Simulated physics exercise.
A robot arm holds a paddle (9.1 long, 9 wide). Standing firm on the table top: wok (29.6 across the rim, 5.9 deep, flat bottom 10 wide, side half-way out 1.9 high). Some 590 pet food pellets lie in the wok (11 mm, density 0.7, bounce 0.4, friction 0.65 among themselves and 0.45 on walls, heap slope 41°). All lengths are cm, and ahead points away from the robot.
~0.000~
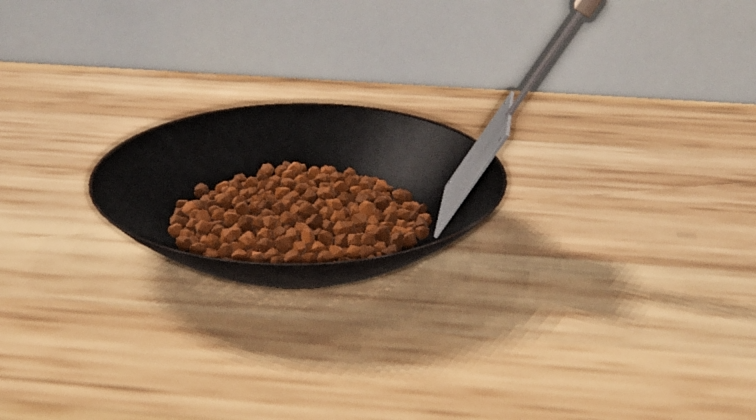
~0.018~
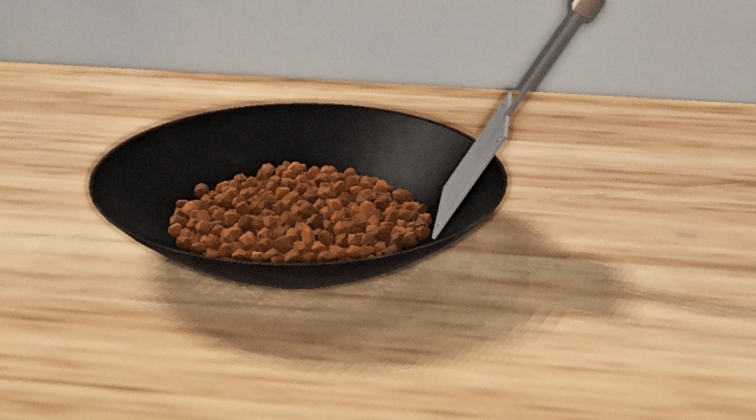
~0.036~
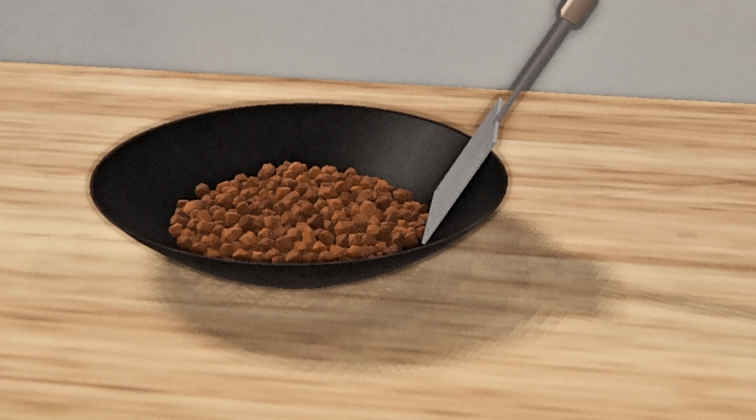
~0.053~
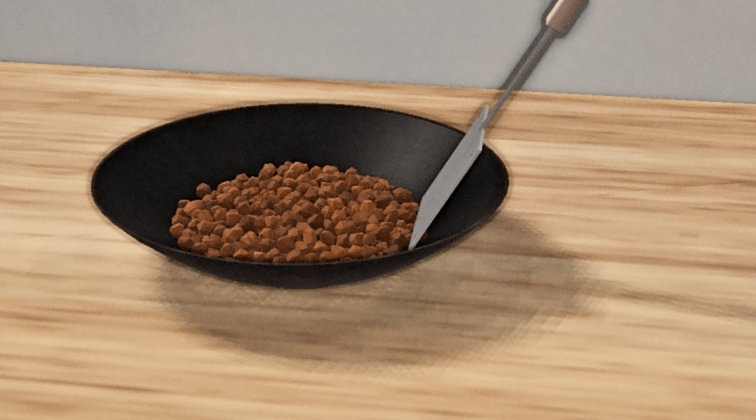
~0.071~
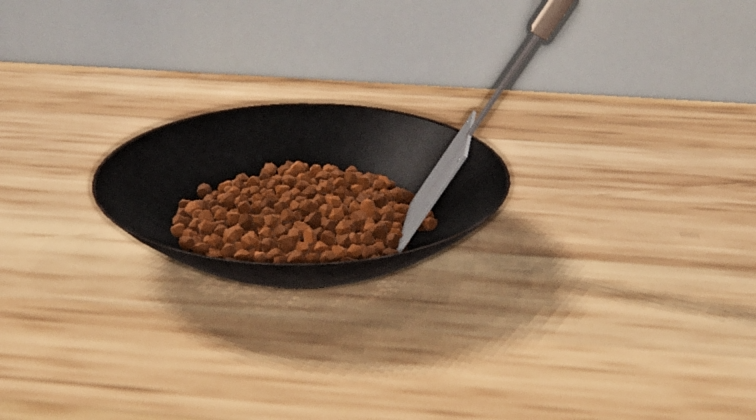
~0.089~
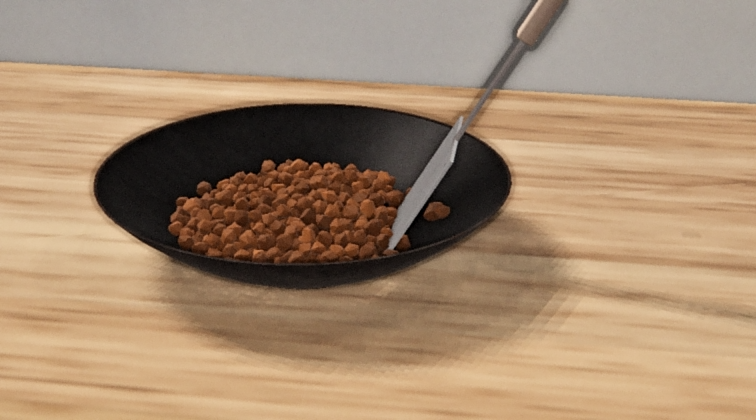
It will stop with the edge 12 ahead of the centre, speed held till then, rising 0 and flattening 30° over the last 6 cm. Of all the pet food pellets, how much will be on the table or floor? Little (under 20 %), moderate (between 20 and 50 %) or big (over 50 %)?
Share on the table or floor: Moderate (between 20 and 50 %).
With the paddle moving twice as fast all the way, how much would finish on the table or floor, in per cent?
It would be near 60 per cent.
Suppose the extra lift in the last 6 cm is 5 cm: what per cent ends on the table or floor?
Some 35 per cent.
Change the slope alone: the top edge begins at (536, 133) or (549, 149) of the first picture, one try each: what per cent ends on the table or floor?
Some 40 and 35 per cent.
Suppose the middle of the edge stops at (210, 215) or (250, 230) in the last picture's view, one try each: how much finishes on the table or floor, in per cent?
Some 10 and 5 per cent.
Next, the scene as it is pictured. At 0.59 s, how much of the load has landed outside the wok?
Roughly 40 per cent.
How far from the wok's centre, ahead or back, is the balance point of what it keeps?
Roughly 4.5 cm ahead.
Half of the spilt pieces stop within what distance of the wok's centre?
Some 24 cm.
After 0.21 s, sloping 60°, highest piece 14 above the table; 584 in the wok, 5 on the blade or in flight.
After 0.33 s, sloping 53°, highest piece 24 above the table; 557 in the wok, 32 on the blade or in flight.
After 0.59 s, sloping 30°, highest piece 8 above the table; 343 in the wok, 241 on the table or floor, 5 on the blade or in flight.
After 1.64 s, sloping 30°, highest piece 7 above the table; 342 in the wok, 247 on the table or floor.
In the end, 342 in the wok, 247 on the table or floor. That is 42 % on the table or floor.
